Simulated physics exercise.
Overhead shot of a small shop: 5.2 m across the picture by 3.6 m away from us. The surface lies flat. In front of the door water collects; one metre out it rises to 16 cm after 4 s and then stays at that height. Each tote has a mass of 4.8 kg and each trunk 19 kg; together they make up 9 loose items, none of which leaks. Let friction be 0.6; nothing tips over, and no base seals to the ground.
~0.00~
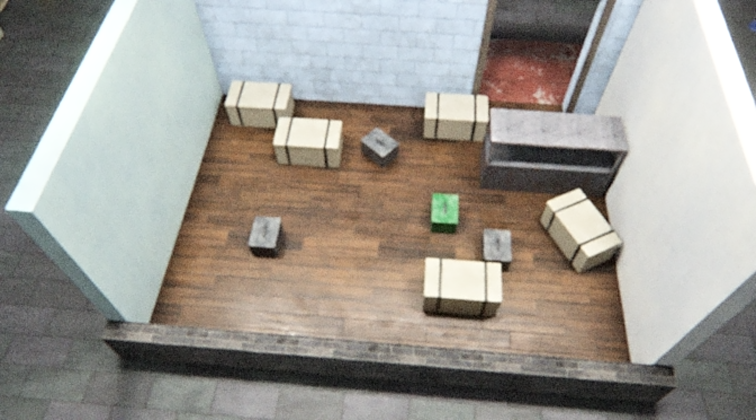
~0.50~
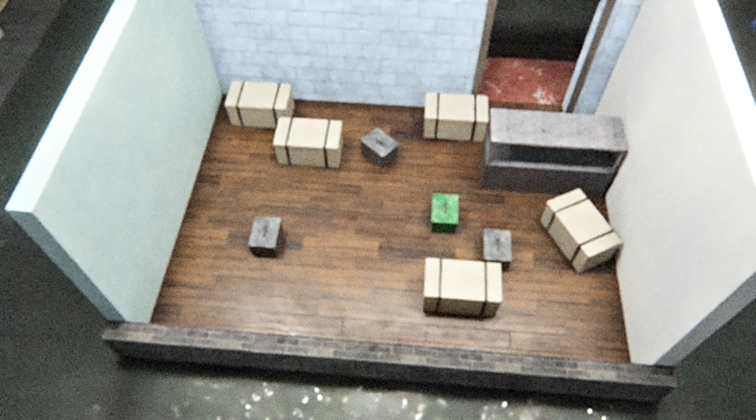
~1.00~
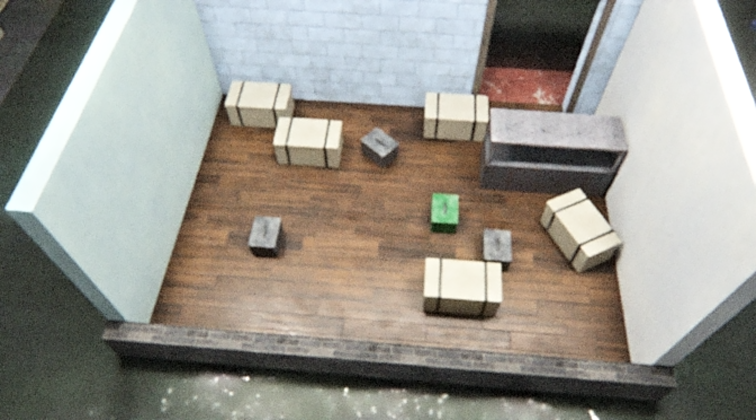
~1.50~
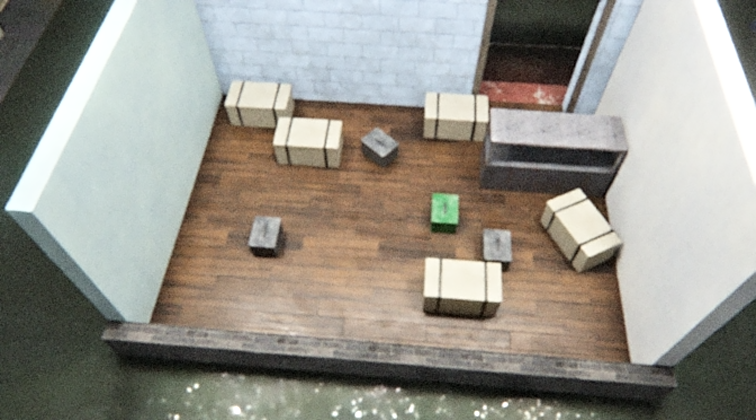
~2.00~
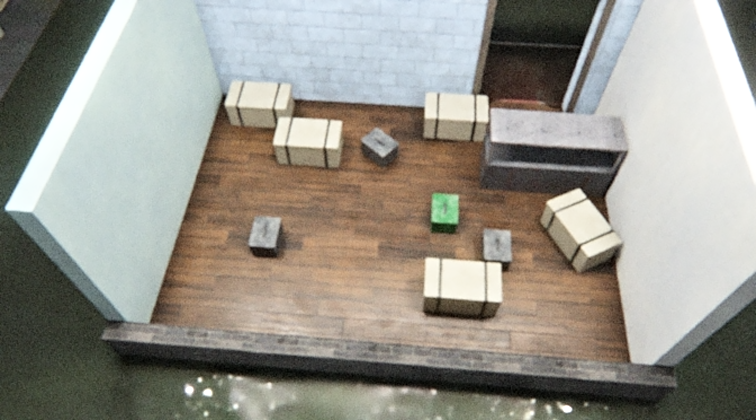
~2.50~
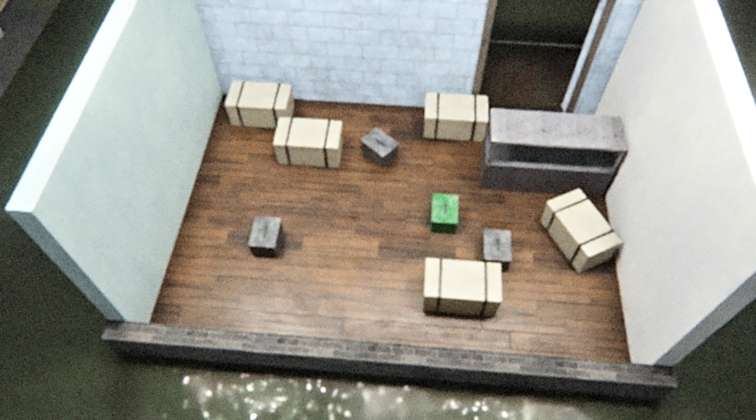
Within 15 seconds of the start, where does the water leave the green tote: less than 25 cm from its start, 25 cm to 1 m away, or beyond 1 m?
Watch - it'll stay nearly still.
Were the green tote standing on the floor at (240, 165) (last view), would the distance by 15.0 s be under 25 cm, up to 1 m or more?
Short answer, it is taken a long way.
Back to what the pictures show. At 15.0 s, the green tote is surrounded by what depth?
Around 3 cm.
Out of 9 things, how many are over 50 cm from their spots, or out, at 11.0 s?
3 in all.
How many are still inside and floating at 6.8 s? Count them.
That would be 0 of them.
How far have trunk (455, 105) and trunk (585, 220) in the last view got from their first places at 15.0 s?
They sit 200 cm and 0 cm away, in the order given.
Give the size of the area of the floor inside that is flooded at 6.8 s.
Wet area: Approx. 8.0 m2.
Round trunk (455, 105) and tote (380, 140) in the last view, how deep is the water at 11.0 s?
Some 6 cm at the first, some 4 cm at the second.
After 3.5 s the green tote is near (445, 208), 0.0 m from its start, aground; 0 afloat.
After 6.8 s the green tote is near (445, 208), 0.0 m from its start, aground; 0 afloat.
After 11.0 s the green tote is near (445, 208), 0.0 m from its start, aground; 2 afloat.
After 15.0 s the green tote is near (445, 208), 0.0 m from its start, aground; 5 afloat.
